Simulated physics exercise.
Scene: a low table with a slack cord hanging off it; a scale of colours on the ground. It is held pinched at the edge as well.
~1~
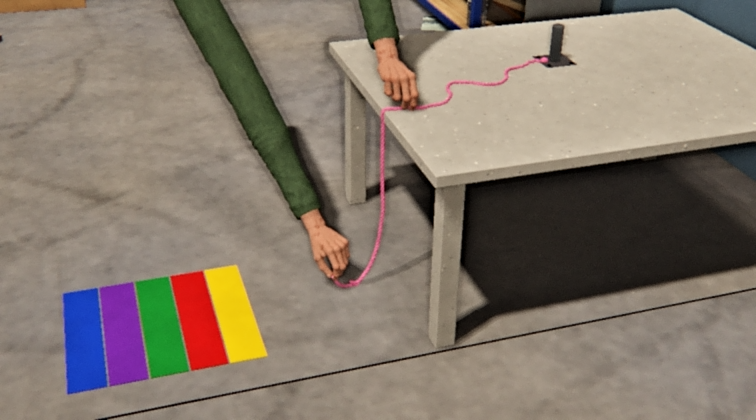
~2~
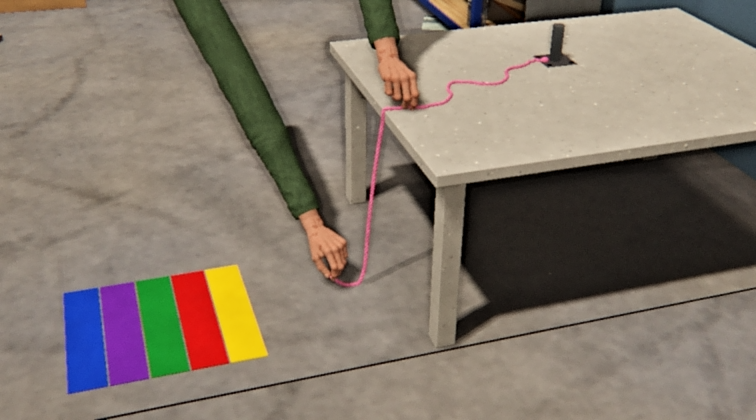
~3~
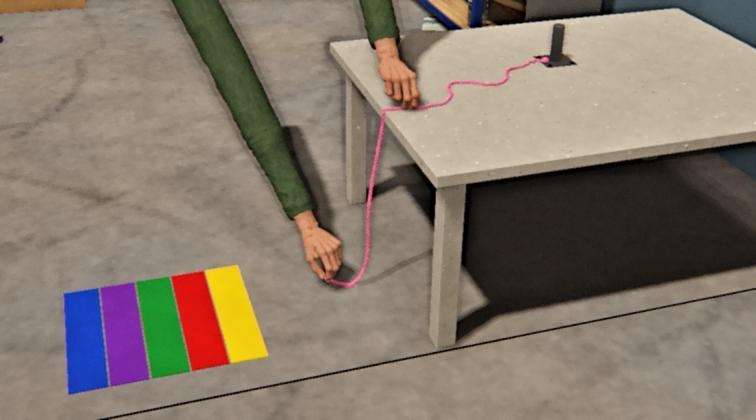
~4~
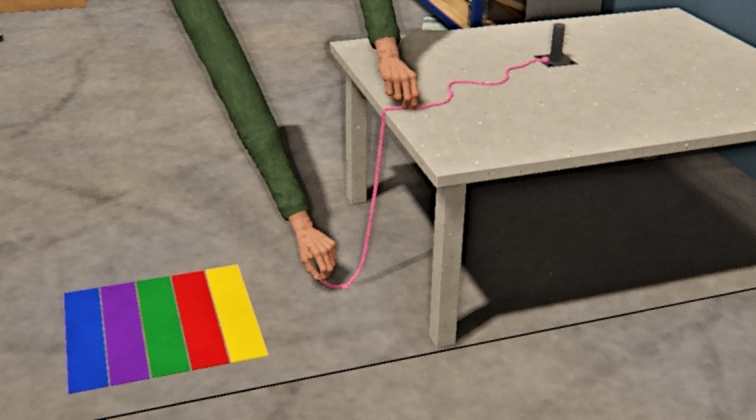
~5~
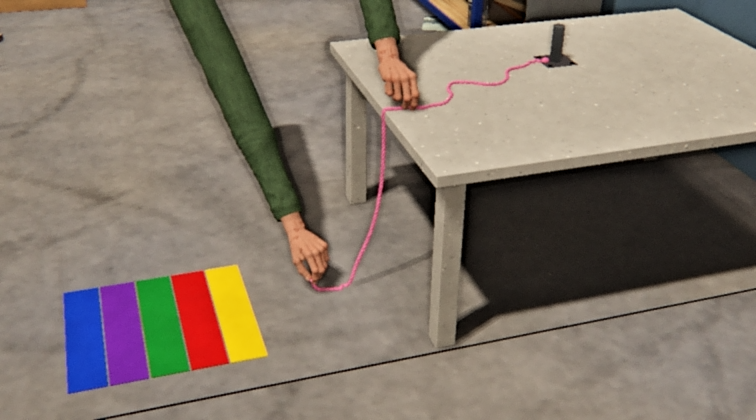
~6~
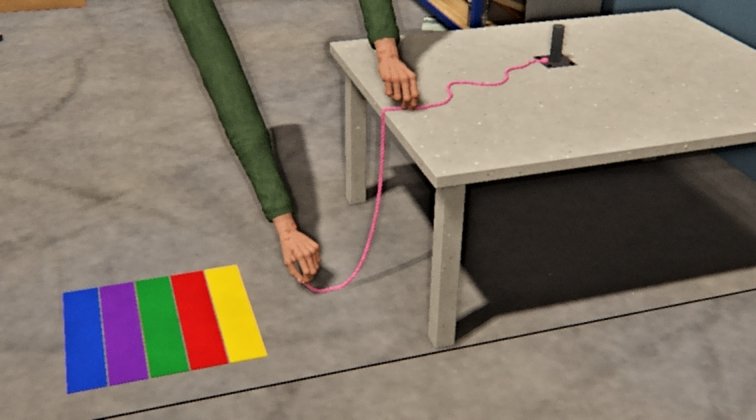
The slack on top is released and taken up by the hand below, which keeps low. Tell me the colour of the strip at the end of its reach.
It is green.
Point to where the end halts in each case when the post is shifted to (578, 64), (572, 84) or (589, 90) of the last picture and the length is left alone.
Approximate pixels in order: (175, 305), (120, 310), (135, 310).
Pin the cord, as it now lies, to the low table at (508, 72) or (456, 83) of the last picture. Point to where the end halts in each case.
Try by try, around (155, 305) and (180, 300).
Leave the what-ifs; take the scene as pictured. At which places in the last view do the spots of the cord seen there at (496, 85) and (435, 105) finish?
The first at (471, 81), the second at (382, 105).
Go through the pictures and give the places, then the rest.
End (333, 276); yellow (244, 341); red (206, 348); green (167, 355); purple (126, 363); blue (86, 370), in the first picture.
End (331, 276); cord through (523, 66) (482, 84) (447, 101) (382, 126) (371, 200) (364, 268), in the second picture.
End (326, 278), in the third picture.
End (320, 278); cord through (523, 66) (482, 84) (447, 101) (383, 126) (374, 199) (360, 268), in the fourth picture.
End (312, 280), in the fifth picture.
End (304, 281); cord through (523, 67) (482, 85) (447, 102) (383, 126) (378, 199) (359, 267), in the sixth picture.
Early on, end near (208, 297); over red.
Midway, end near (170, 304); over green.
At the end of the slack, end near (148, 307); over green. The end stops over the green strip.
